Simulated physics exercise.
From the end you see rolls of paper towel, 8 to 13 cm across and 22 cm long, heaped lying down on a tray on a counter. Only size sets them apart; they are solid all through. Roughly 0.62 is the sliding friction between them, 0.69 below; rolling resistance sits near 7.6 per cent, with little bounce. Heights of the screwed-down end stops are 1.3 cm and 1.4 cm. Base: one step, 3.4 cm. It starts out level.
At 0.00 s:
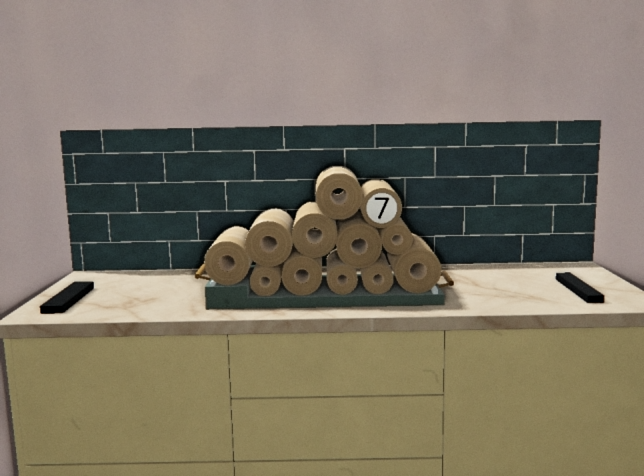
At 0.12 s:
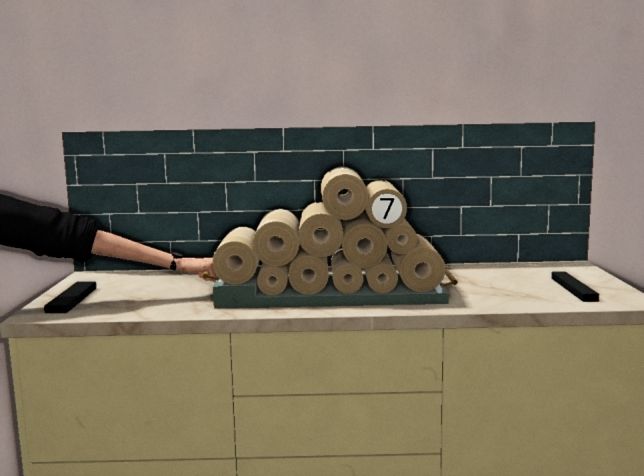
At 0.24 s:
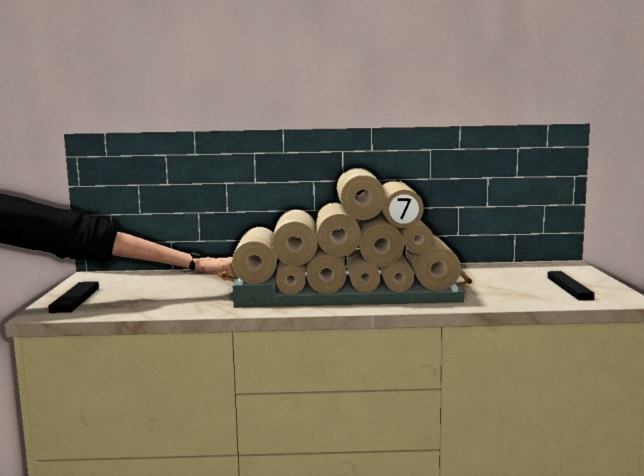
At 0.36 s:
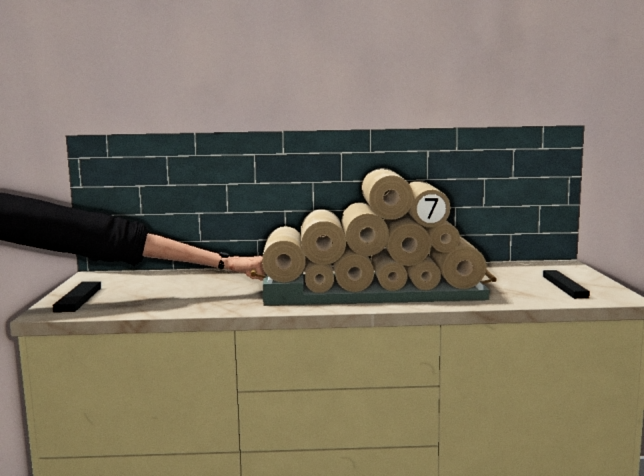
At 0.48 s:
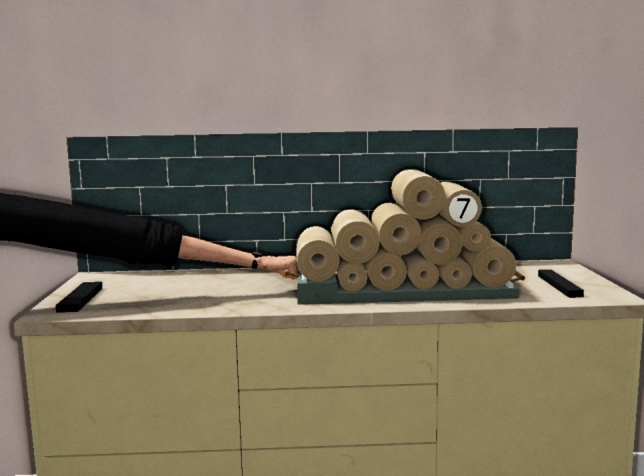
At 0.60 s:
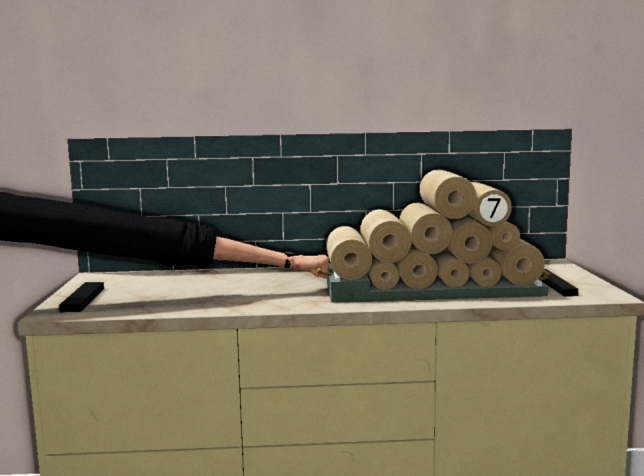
A tray stacked with paper rolls slides right along the counter as a hand pushes it.
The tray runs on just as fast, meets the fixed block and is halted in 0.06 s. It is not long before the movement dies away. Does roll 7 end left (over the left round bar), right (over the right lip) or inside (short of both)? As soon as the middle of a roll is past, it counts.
Roll 7: Right.
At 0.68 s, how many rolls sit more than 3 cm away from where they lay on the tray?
0.
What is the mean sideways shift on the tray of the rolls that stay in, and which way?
Mean shift: Approx. 7 cm, rightward.
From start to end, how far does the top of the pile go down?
Roughly 3 cm lower.
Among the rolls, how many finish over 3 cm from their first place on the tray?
Exactly 12 in total.
After 0.68 s, tray 38 cm along; 0 now displaced over 3 cm; not one over the end stops; no. 7 1.7 cm right and 1 cm up (moves measured on the tray).
After 0.87 s, tray 38 cm along; 12 now displaced over 3 cm; 1 over the right lip; no. 7 9 cm right and 0.8 cm up.
After 1.44 s, tray 38 cm along; 12 now displaced over 3 cm; 3 over the right lip; no. 7 36 cm right and 21 cm down.
At rest by 1.8 s, 12 moved over 3 cm; 3 over the right lip; no. 7 fallen off to the right; top of the pile 31 cm high, from 34 cm.
